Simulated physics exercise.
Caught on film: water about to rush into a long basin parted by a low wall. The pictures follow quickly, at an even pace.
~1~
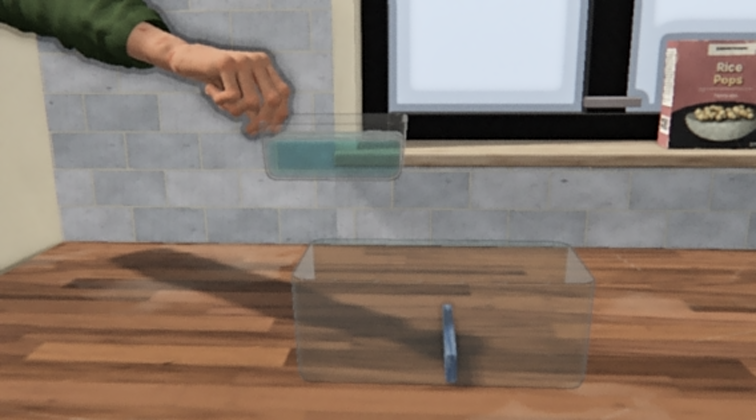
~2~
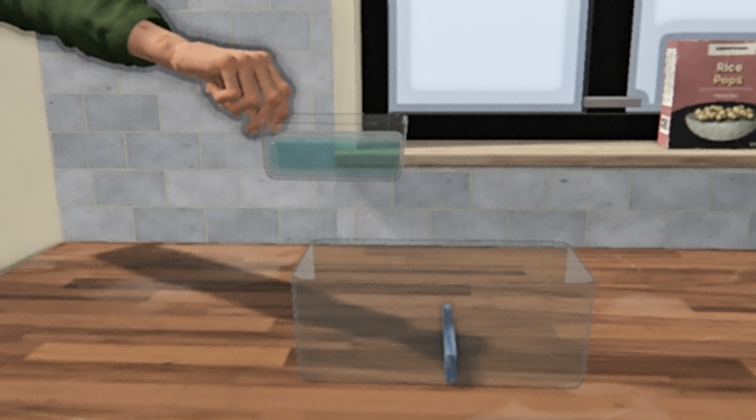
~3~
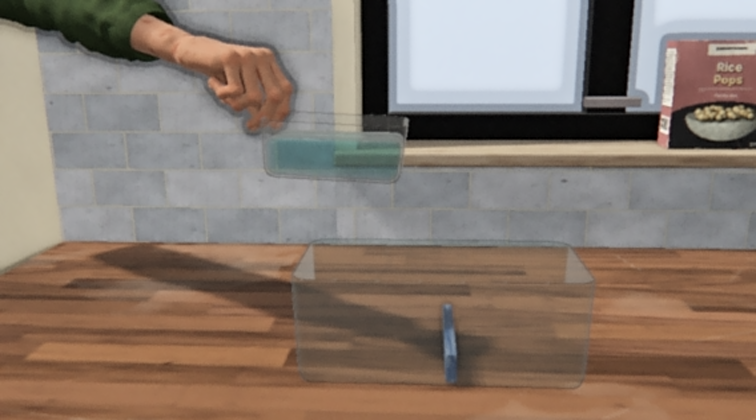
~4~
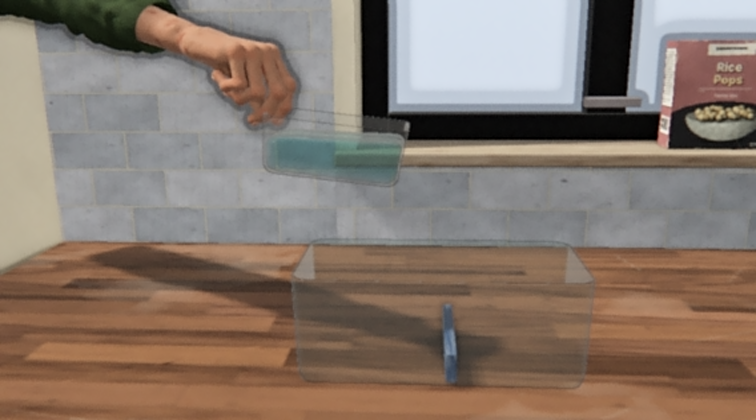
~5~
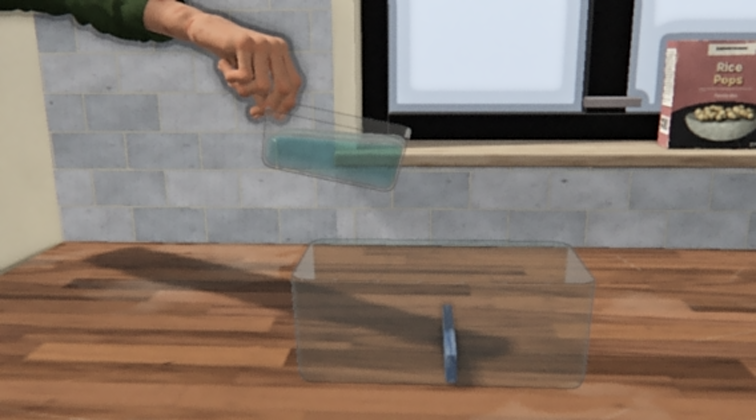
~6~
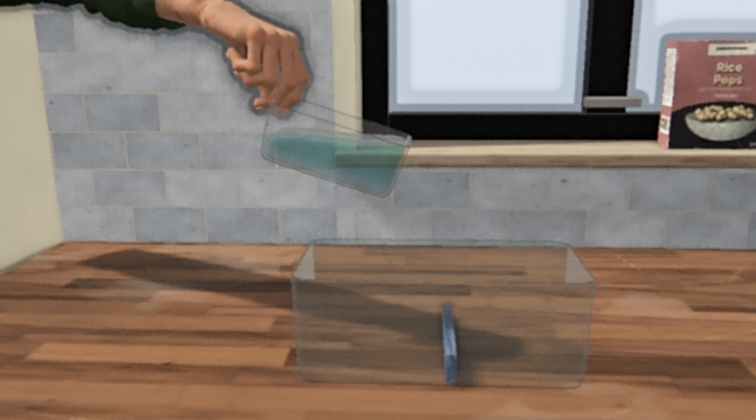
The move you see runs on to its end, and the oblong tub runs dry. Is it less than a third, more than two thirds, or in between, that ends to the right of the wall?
In the end between a third and two thirds is right of the wall.
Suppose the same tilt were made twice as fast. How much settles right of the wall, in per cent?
Some 25 per cent.
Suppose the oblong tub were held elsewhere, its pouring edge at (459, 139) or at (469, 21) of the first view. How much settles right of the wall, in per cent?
Roughly 75 per cent, and 80 per cent.
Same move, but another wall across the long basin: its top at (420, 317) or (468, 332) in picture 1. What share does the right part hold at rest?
First some 75, then 30 per cent.
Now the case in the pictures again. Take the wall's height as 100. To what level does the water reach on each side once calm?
Left about 30, right about 40.
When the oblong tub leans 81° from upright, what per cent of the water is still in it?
Roughly 20 in a hundred.
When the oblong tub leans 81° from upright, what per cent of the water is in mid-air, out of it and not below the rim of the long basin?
Close to 40 per cent.
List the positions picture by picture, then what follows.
In the first frame, tilt 0°; pouring edge (405, 120); surface from (273, 137) to (403, 137); the long basin's rim runs from (302, 259) to (581, 263); the wall's top is at (449, 329).
In the second frame, tilt 1°; pouring edge (405, 121); surface from (273, 136) to (402, 137).
In the third frame, tilt 3°; pouring edge (406, 124); surface from (273, 135) to (403, 138).
In the fourth frame, tilt 7°; pouring edge (407, 129); surface from (274, 135) to (404, 139).
In the fifth frame, tilt 12°; pouring edge (408, 135); surface from (274, 134) to (405, 141).
In the sixth frame, tilt 18°; pouring edge (409, 143); surface from (274, 133) to (407, 142).
A moment on, the oblong tub is tipped on its side and 21 per cent is still to pour, 7 is left of the wall and 33 right of it.
Next, the oblong tub is tipped right over and 2 per cent is still to pour, 38 is left of the wall and 55 right of it.
Then the oblong tub is tipped right over and 0 per cent is still to pour, 44 is left of the wall and 55 right of it.
Later the oblong tub is tipped right over and 0 per cent is still to pour, 44 is left of the wall and 55 right of it.
In the end 44 per cent lies left of the wall, 55 right of it and 1 outside.
